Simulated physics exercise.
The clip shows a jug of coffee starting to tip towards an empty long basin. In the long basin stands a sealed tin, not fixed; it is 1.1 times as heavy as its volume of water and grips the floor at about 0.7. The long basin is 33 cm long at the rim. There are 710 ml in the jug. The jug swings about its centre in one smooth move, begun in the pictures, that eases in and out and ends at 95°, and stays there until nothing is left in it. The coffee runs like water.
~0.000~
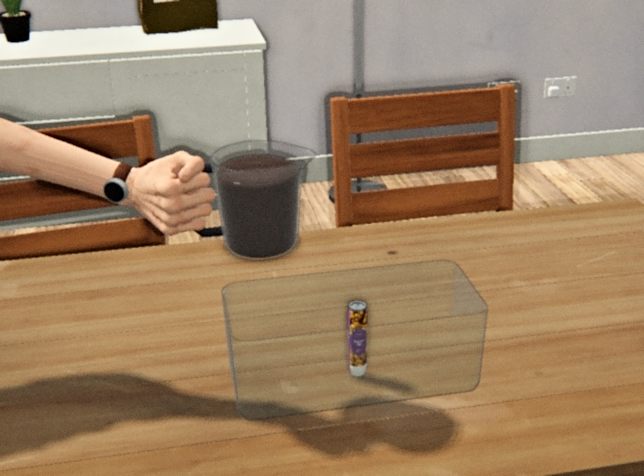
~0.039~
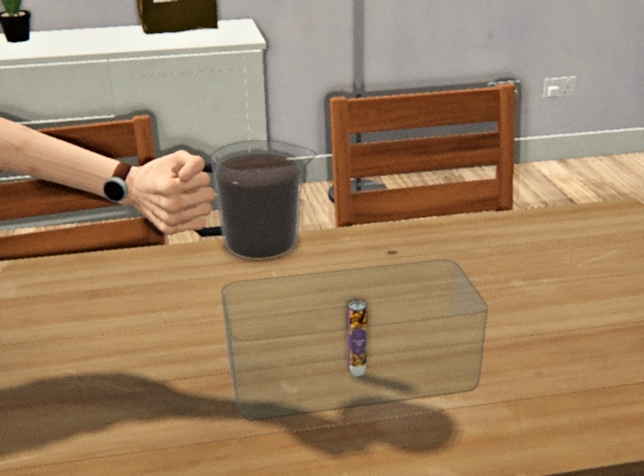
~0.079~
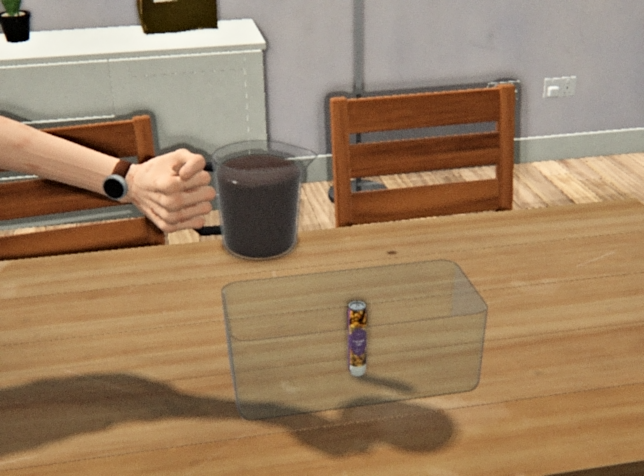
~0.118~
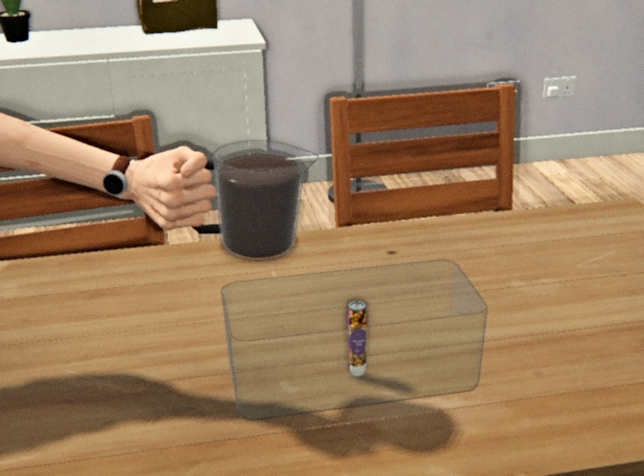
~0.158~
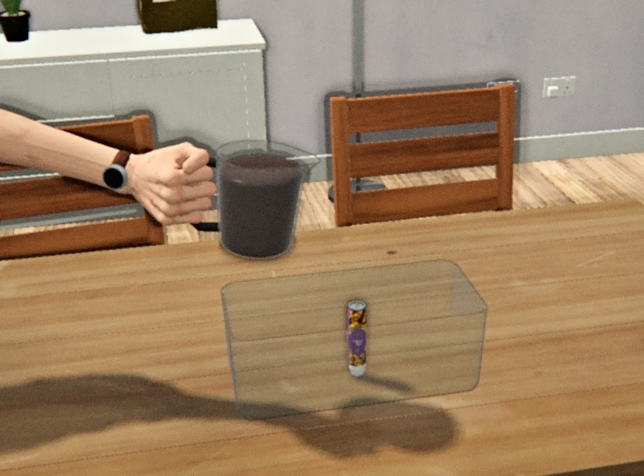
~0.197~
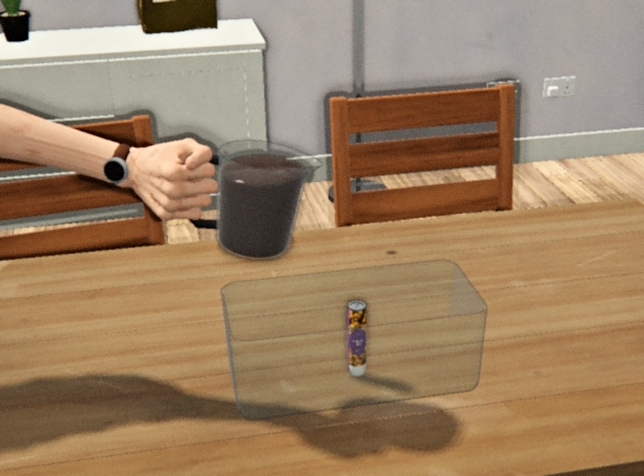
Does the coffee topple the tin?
The tin topples.
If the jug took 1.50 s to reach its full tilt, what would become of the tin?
Then it topples.
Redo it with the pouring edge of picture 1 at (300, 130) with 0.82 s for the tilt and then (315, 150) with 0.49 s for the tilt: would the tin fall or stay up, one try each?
First it falls; then it goes over.
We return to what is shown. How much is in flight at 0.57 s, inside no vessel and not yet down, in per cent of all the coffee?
About 16 per cent.
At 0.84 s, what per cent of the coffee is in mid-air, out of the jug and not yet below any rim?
About 22 per cent.
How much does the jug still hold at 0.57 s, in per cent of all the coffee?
About 80 per cent.
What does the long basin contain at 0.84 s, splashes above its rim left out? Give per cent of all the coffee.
About 44 per cent.
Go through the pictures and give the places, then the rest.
Tilt 0°; pouring edge (316, 152); surface from (215, 172) to (300, 165); the long basin's rim runs from (227, 313) to (471, 285); the tin's top is at (357, 309), in the first frame.
Tilt 0°; pouring edge (316, 152); surface from (216, 172) to (300, 165), in the second frame.
Tilt 2°; pouring edge (317, 154); surface from (216, 171) to (300, 165), in the third frame.
Tilt 4°; pouring edge (319, 156); surface from (216, 171) to (301, 166), in the fourth frame.
Tilt 7°; pouring edge (321, 158); surface from (218, 171) to (304, 166), in the fifth frame.
Tilt 10°; pouring edge (323, 162); surface from (221, 172) to (306, 166), in the sixth frame.
Then, 0.57 s in, the tilt is 64° and 81 per cent is still to pour; the tin stands where it began.
Then, 0.84 s in, the tilt is 93° and 34 per cent is still to pour; the tin stands where it began.
Then, 1.12 s in, the tilt is 95° and 7 per cent is still to pour; the tin stands where it began.
Then, 1.43 s in, the tilt is 95° and 1 per cent is still to pour; the tin lies on its side.
Finally, the tin lies on its side.
